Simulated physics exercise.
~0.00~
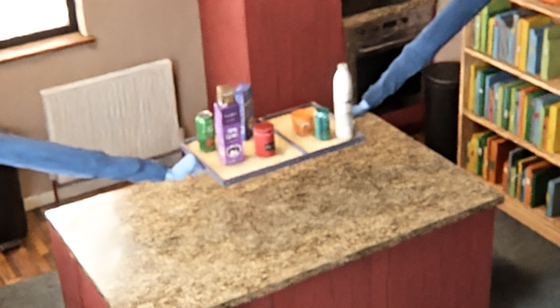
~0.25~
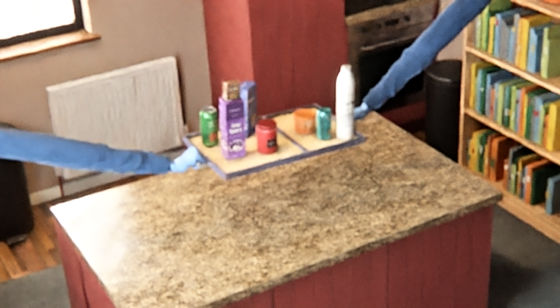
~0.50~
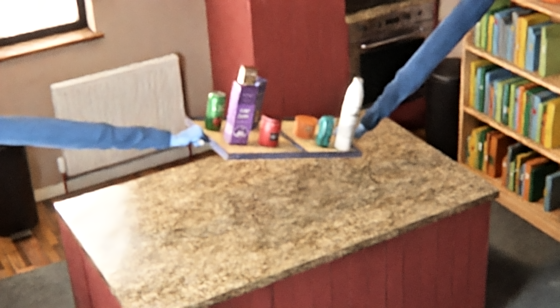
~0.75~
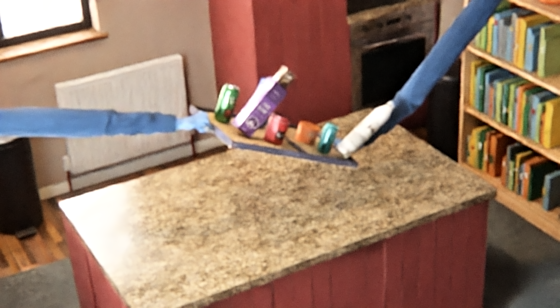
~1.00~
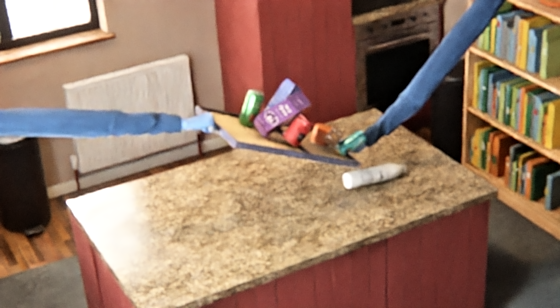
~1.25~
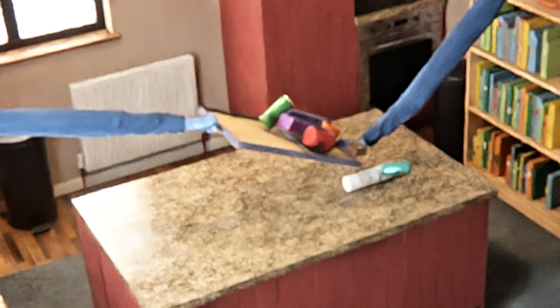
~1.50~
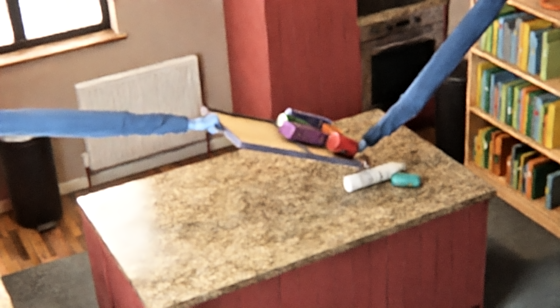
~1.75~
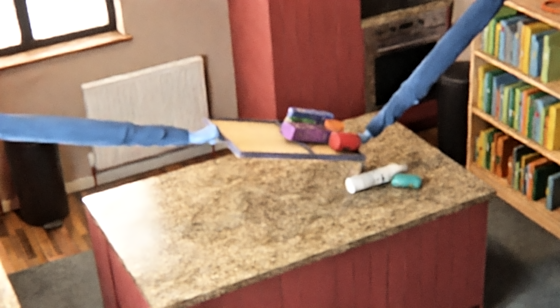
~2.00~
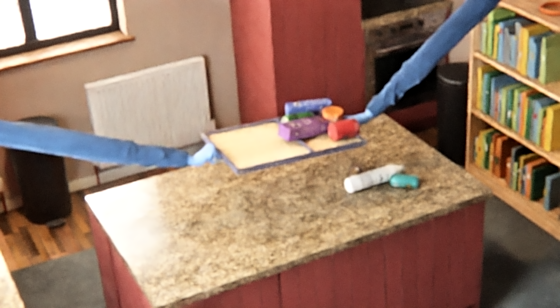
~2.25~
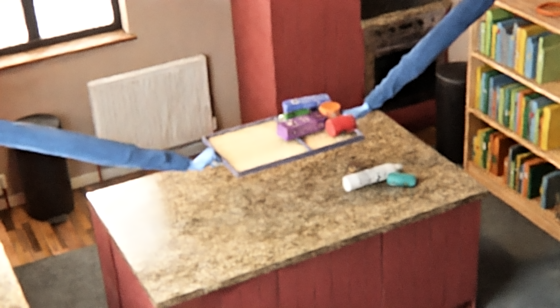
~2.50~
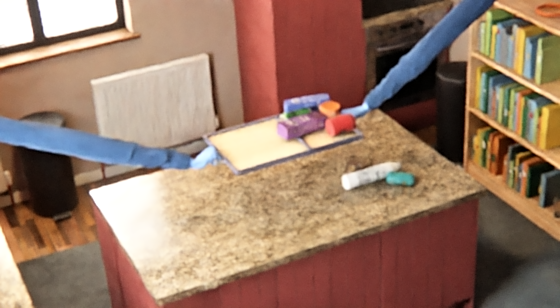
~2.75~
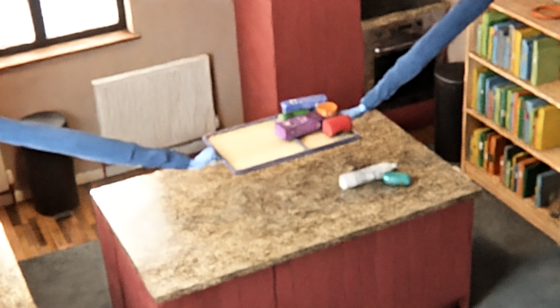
Two blue-sleeved arms tipping a loaded tray rightward, spilling a white bottle and turquoise can onto the counter, then levelling it.
